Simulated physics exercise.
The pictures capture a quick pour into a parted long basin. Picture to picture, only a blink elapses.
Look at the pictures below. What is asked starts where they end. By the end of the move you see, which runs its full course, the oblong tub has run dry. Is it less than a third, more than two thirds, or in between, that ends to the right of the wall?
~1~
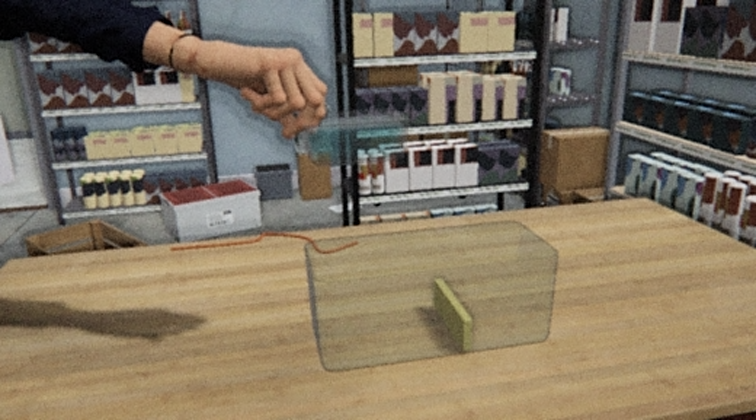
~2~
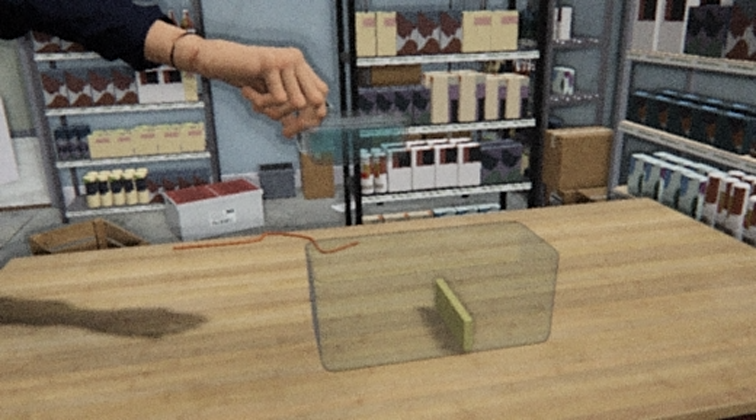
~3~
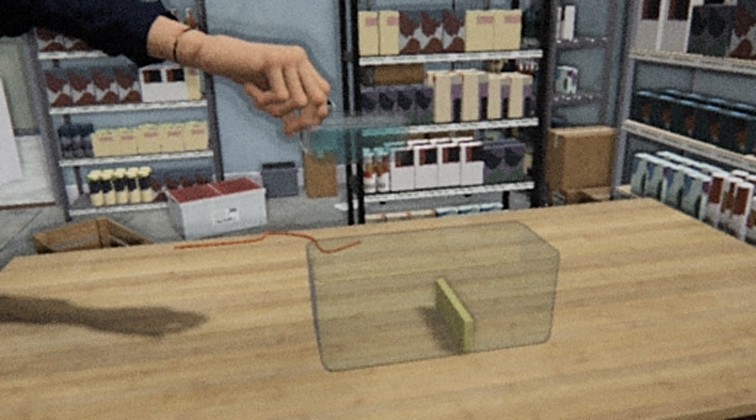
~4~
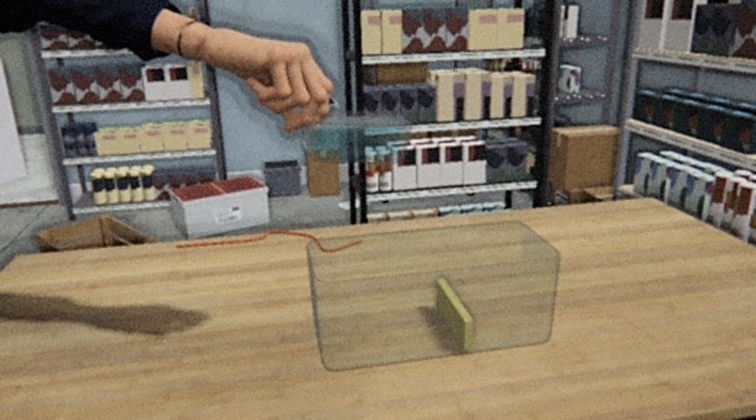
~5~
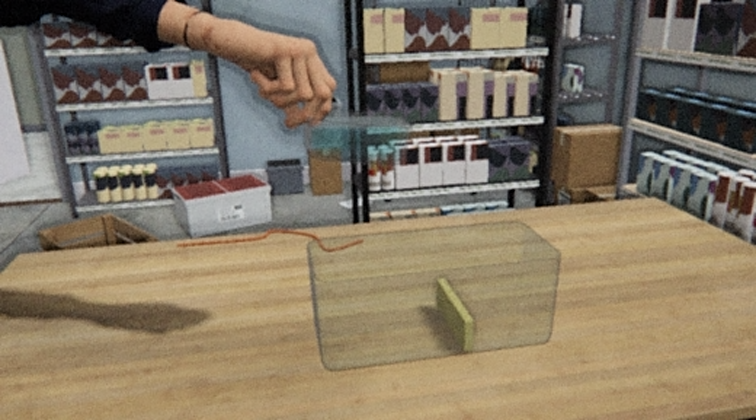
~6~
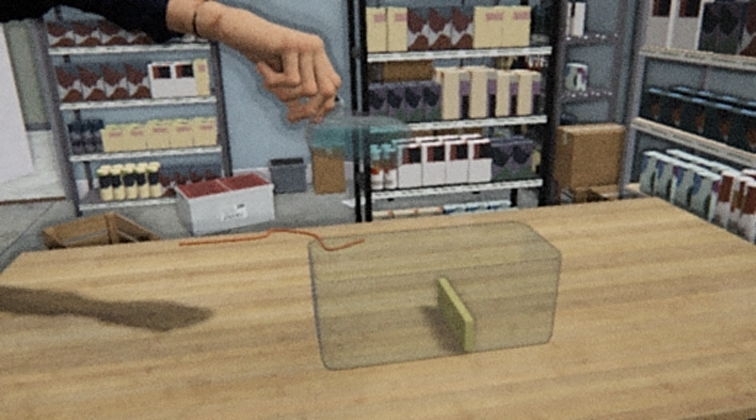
Middle band.
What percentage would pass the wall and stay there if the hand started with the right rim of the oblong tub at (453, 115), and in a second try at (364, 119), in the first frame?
85 % and 5 %.
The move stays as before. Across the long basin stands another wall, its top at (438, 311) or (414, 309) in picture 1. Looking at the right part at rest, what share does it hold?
Try one about 70 %, try two about 80 %.
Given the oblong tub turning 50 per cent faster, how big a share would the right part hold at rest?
I'd say roughly 50 in every hundred ends up there.
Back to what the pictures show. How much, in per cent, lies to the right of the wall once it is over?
Close to 60 in a hundred.
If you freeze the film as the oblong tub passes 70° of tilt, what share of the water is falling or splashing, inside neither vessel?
It's close to 45 percent.
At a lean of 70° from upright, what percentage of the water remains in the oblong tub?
About 20 % remains.
A moment on, the oblong tub is tipped part way and 22 per cent is still to pour, 9 is left of the wall and 23 right of it.
Next, the oblong tub is tipped right over and 2 per cent is still to pour, 35 is left of the wall and 57 right of it.
Then the oblong tub is tipped right over and 0 per cent is still to pour, 41 is left of the wall and 58 right of it.
Later the oblong tub is tipped right over and 0 per cent is still to pour, 41 is left of the wall and 58 right of it.
Finally, 41 per cent lies left of the wall, 58 right of it and 1 outside.
